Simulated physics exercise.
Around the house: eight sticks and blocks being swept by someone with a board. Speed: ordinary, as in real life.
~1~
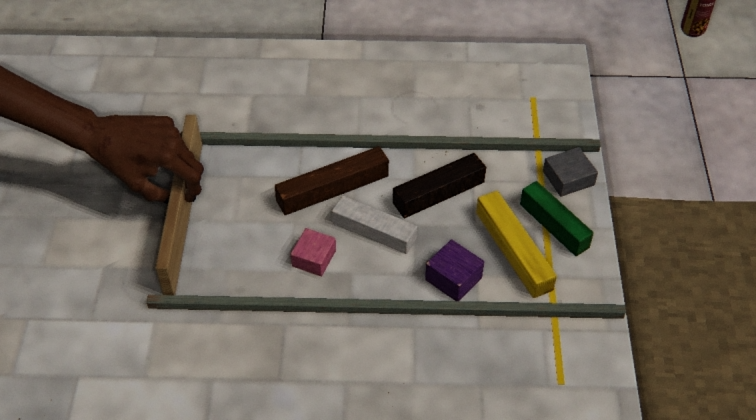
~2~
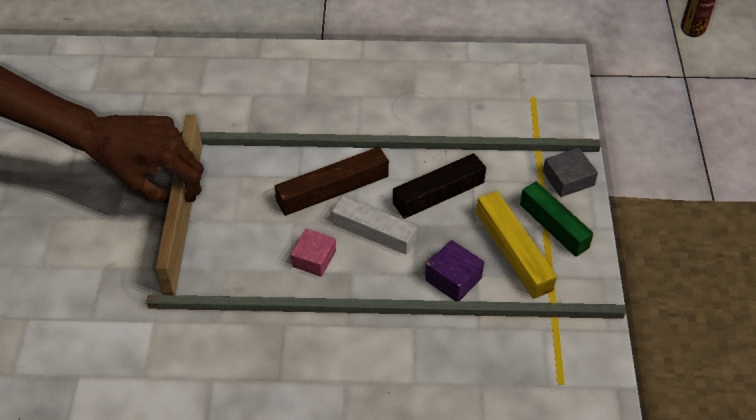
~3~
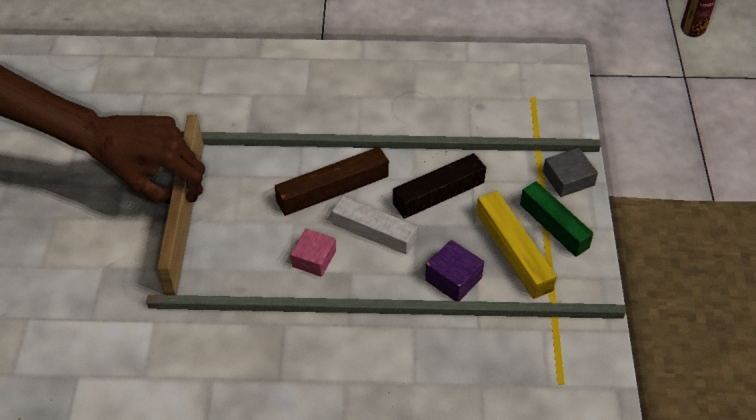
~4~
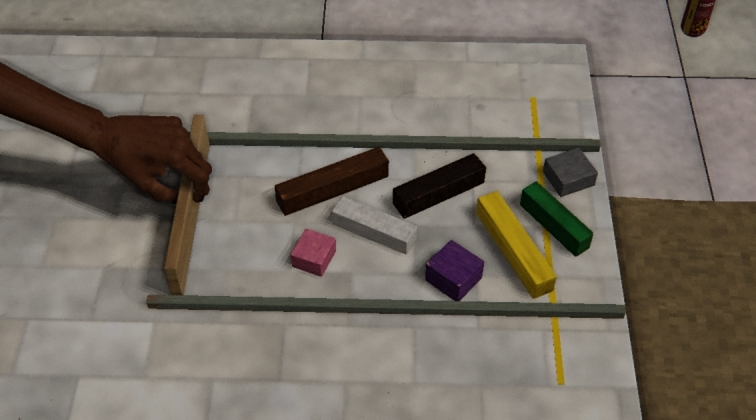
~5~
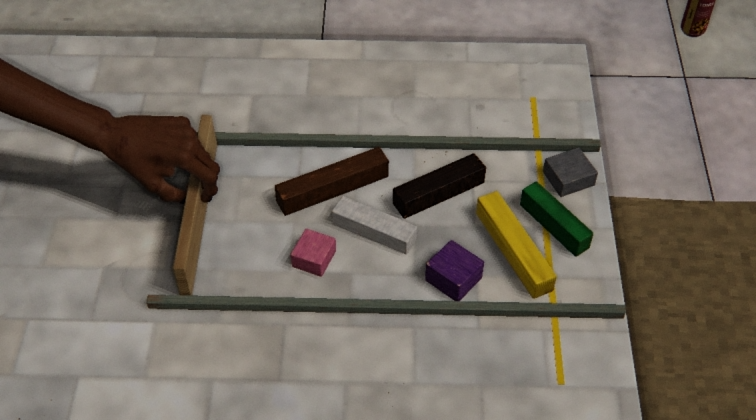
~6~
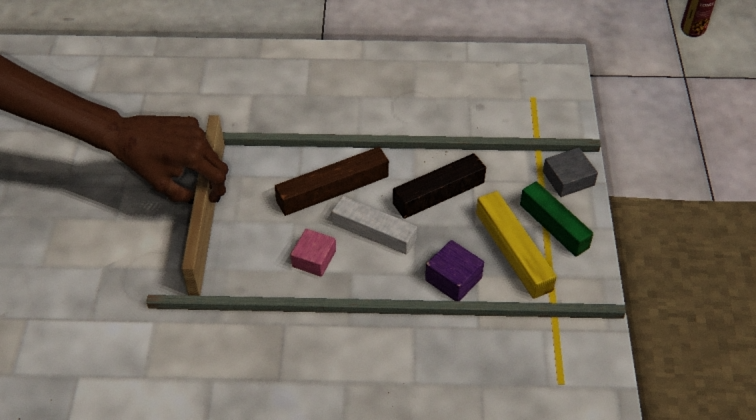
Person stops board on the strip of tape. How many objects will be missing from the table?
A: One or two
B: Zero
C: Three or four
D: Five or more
Answer: C.
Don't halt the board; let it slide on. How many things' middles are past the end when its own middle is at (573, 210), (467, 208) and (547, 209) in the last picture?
6; 0; 3.
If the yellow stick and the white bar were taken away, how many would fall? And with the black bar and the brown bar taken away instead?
That gives 1 in the first case, then 1 in the second.
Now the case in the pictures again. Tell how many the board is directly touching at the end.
At rest, 3 are in contact.
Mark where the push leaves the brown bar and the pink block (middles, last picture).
Final spots - brown bar (588, 171), pink block (567, 262).
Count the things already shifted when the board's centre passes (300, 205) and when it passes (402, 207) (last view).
It comes to 2 for the first spot, 5 for the other.
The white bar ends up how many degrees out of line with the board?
I'd estimate about 55 degrees.
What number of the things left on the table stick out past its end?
4 in all.
A little later, none off yet; grey block at rest near (570, 172); green stick at rest near (556, 218); yellow stick at rest near (515, 243).
When it is over, the number that fall off is three or four; down, yellow stick, green stick and grey block.
